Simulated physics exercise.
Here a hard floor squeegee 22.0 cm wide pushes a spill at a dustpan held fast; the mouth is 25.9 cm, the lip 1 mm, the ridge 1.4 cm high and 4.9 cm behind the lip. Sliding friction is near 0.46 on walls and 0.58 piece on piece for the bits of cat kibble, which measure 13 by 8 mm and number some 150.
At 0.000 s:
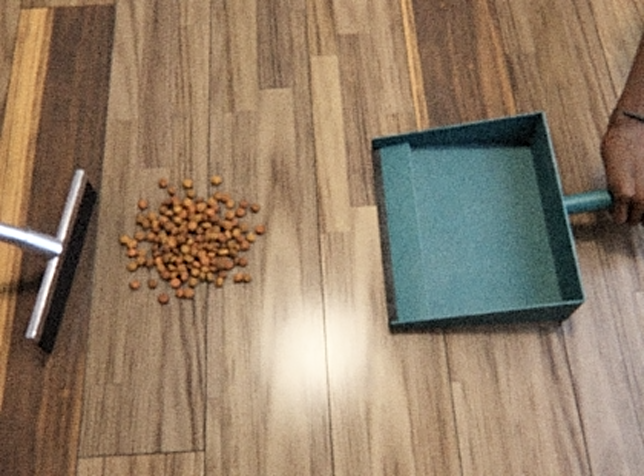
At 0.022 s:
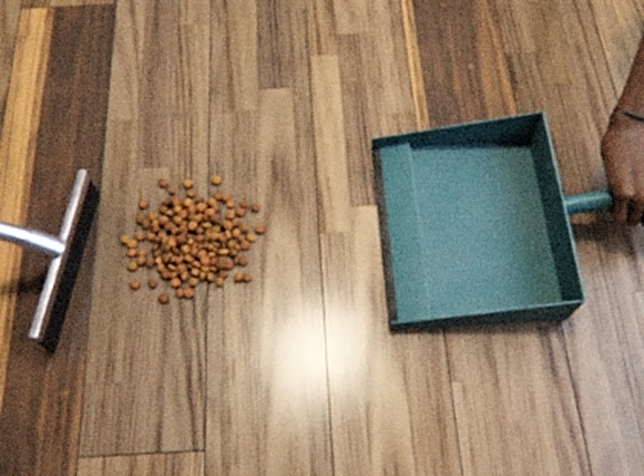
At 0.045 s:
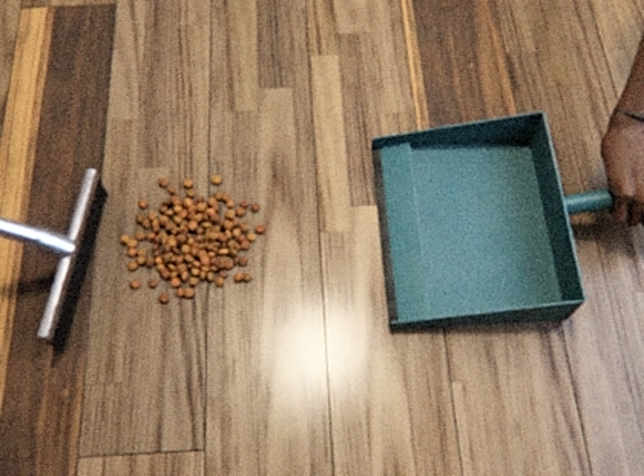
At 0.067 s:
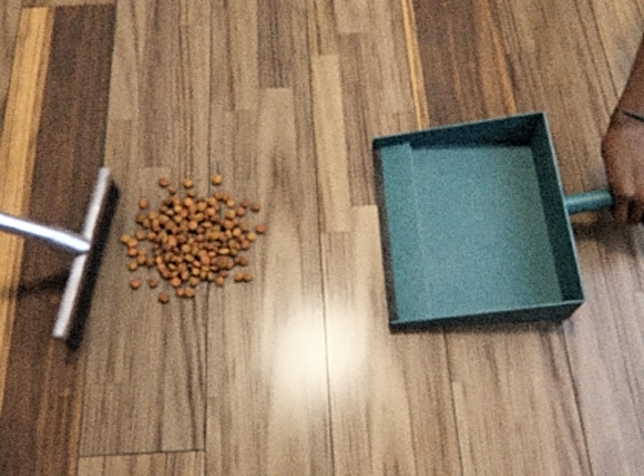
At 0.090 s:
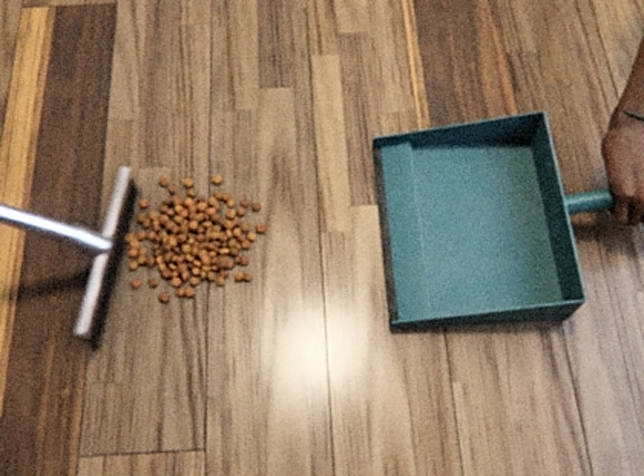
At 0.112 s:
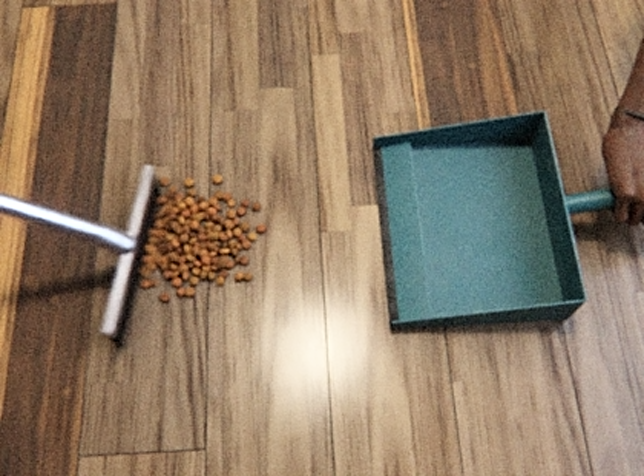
A squeegee slides right across a wood floor into brown pellets while a hand holds a teal dustpan.
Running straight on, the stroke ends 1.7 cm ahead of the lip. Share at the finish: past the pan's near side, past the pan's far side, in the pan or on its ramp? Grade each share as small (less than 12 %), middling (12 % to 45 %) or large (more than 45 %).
Near side - small, far side - small, pan - large.
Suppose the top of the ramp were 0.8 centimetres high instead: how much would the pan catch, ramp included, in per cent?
It would be roughly 70 percent.
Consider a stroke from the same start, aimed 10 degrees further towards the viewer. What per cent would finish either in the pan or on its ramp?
Then about 55 per cent.
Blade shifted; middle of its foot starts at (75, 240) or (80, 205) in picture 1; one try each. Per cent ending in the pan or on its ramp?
The two tries give about 70 % and about 55 %.
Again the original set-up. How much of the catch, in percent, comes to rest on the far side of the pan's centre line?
About 40 %.
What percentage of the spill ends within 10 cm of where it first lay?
About 0 %.
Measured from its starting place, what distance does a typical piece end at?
30 cm or so.
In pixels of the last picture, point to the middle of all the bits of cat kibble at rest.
Approximately (406, 243) in the last picture.
After 0.23 s, middle of the blade 15 cm from the lip; 0 % over the lip, far side 0 %, near side 0 %.
Then, at 0.30 s, middle of the blade 6 cm from the lip; 0 % over the lip, far side 5 %, near side 5 %.
Then, at 0.51 s, middle of the blade 4 cm from the lip; 65 % over the lip, far side 5 %, near side 5 %.
At rest (1.1 s), near side 5 %, far side 5 %, pan 65 %, in front of the lip or behind the blade 25 %.
